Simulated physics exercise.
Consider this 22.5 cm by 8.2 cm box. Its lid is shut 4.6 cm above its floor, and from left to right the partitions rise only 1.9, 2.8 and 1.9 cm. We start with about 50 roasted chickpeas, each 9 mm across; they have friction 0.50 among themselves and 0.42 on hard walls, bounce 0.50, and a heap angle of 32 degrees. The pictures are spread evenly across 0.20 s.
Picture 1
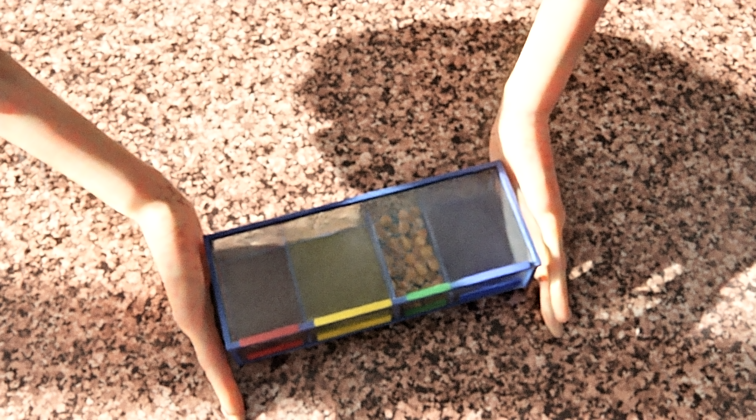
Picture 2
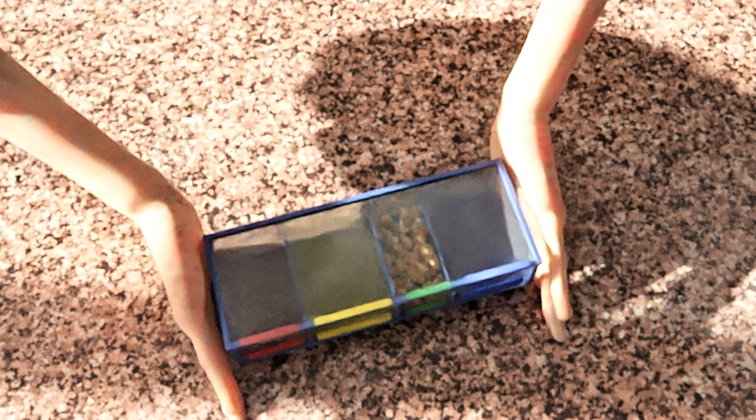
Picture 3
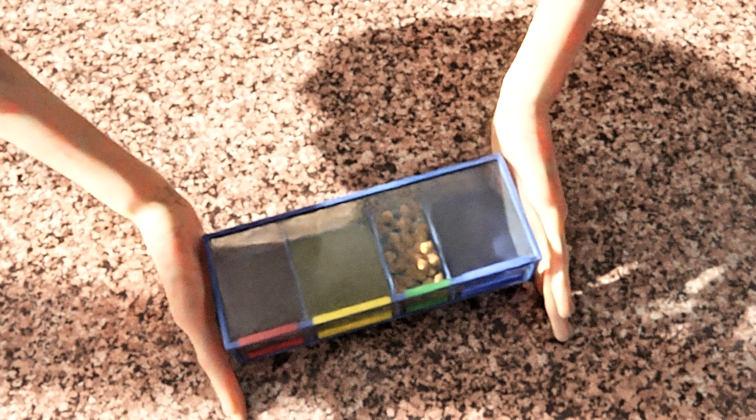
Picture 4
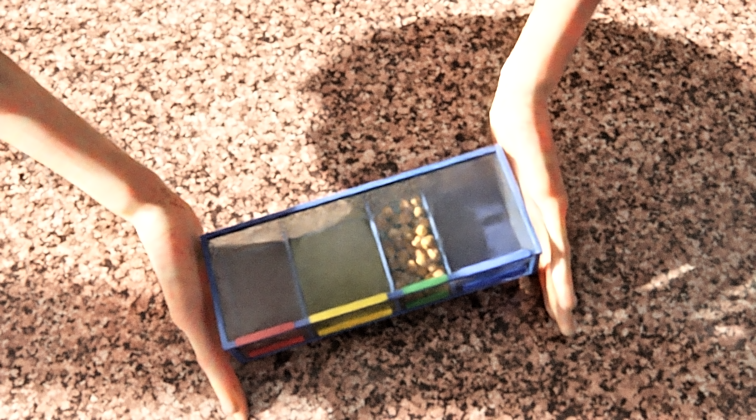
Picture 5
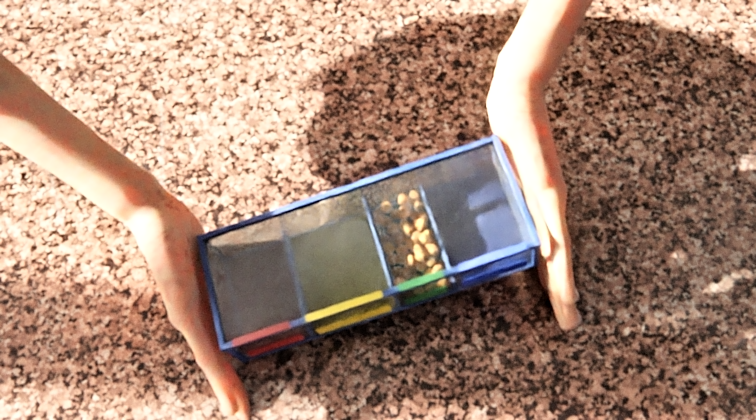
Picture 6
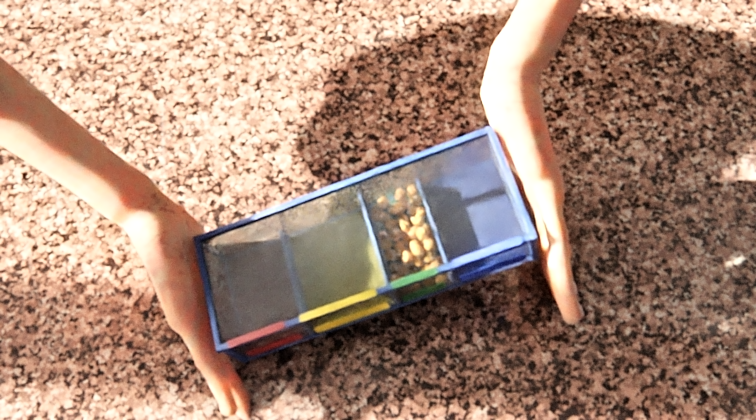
The footage shows two hands holding a clear-topped blue box with red, yellow, green and blue front sections over a speckled surface, gradually tilting it as its right end rises, while small tan pieces shift within the green-marked compartment.
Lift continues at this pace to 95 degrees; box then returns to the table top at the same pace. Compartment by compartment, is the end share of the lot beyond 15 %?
In the end red: Succeeds, blue: Fails, green: Succeeds, yellow: Fails.
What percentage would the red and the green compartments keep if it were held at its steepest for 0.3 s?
In per cent: Red 55; green 45.
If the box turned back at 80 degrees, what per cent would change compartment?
Near 5 in a hundred, I think.
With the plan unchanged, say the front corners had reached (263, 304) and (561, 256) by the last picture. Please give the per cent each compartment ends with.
That leaves red with 0 percent, blue with 75, green with 25 and yellow with 0 percent.
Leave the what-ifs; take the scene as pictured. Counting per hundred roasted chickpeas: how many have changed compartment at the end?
Share changed: Approx. 55 %.
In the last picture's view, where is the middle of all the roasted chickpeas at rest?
Somewhere around (261, 294) in the final frame.
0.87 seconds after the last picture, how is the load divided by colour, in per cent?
Red 0, blue 0, green 95, yellow 5.
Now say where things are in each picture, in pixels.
Box tilt 0 degrees, front corners at (232, 344) and (535, 262); green 100 %, in the first picture.
Box tilt 1 degrees, front corners at (232, 344) and (535, 260), in the second picture.
Box tilt 3 degrees, front corners at (231, 344) and (536, 256), in the third picture.
Box tilt 6 degrees, front corners at (229, 344) and (536, 249), lowest corner left back, in the fourth picture.
Box tilt 10 degrees, front corners at (226, 344) and (534, 242), lowest corner left back, in the fifth picture.
Box tilt 14 degrees, front corners at (222, 345) and (530, 235), lowest corner left back; green 100 %, in the sixth picture.
Then, 0.87 s after the last picture, tilt 95 degrees; green 95 %, yellow 5 %.
Then, 1.46 s after the last picture, tilt 42 degrees; red 50 %, green 45 %.
Then, 2.09 s after the last picture, tilt 0 degrees; red 50 %, green 45 %, yellow 5 %.
In the end, red 50 %, blue 0 %, green 45 %, yellow 5 %.
